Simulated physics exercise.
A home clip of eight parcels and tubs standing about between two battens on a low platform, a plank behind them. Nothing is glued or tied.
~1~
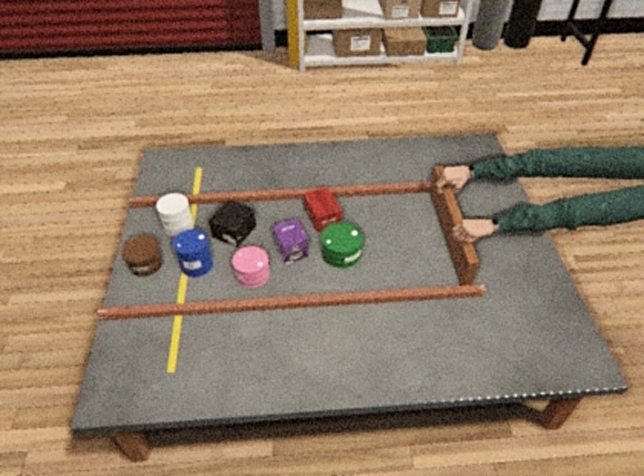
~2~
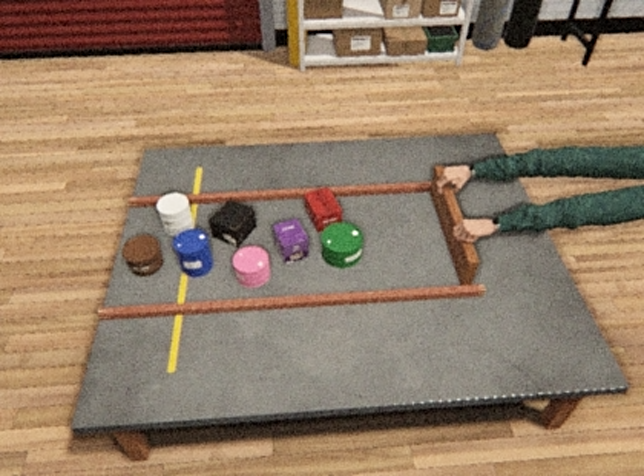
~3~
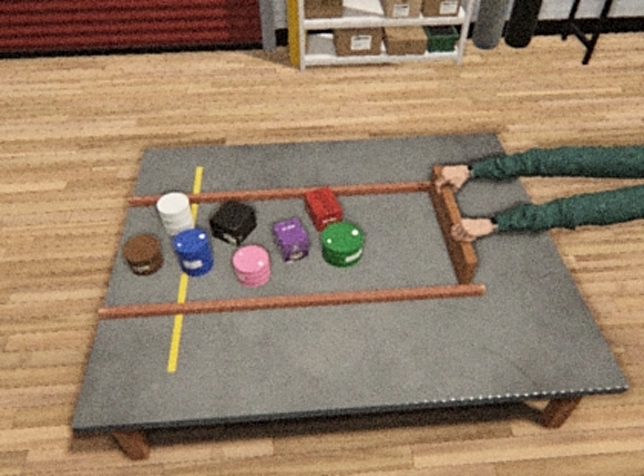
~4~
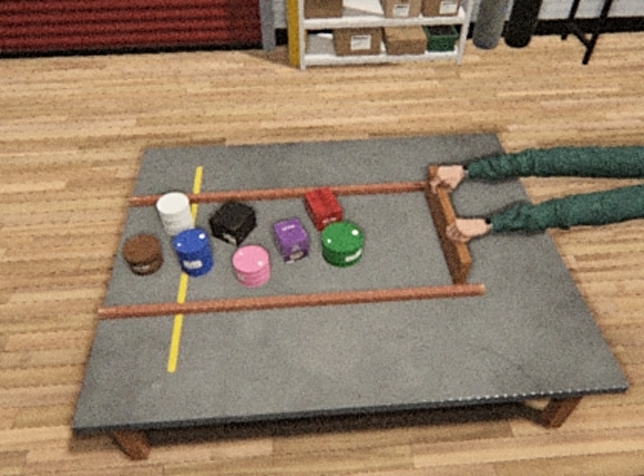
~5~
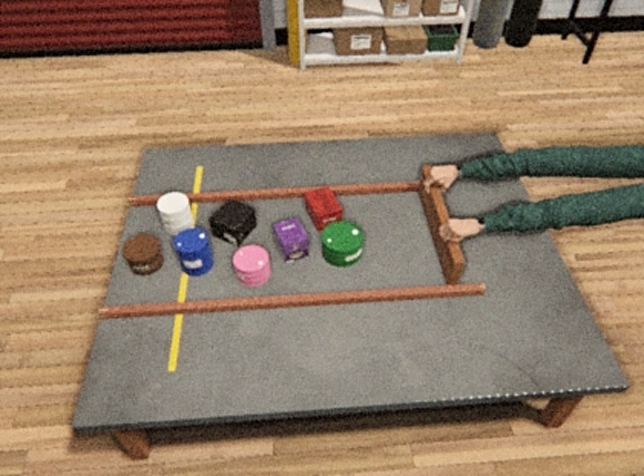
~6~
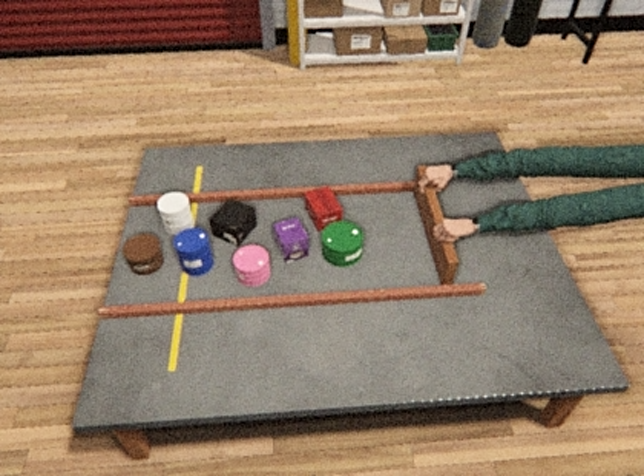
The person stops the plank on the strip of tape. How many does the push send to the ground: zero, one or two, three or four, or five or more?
Here the number that fall off is one or two.
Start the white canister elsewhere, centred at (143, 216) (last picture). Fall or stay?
The white canister is lost.
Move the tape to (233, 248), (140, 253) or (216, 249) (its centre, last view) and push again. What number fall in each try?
In that order 0, 5 and 0.
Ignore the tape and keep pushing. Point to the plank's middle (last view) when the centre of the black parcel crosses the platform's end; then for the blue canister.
At (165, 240) for the black parcel; at (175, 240) for the blue canister.
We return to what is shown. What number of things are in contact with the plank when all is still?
3 of them.
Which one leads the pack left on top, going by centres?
The blue canister ends nearest.
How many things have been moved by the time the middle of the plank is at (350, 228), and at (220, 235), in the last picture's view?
First 1, then 8.
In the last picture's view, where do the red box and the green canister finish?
Near (177, 214) and (164, 256).
Soon after, none off yet; brown pail at rest near (144, 255); white canister at rest near (176, 214); blue canister at rest near (194, 252).
In the end, the number that fall off is one or two; gone, white canister and brown pail.
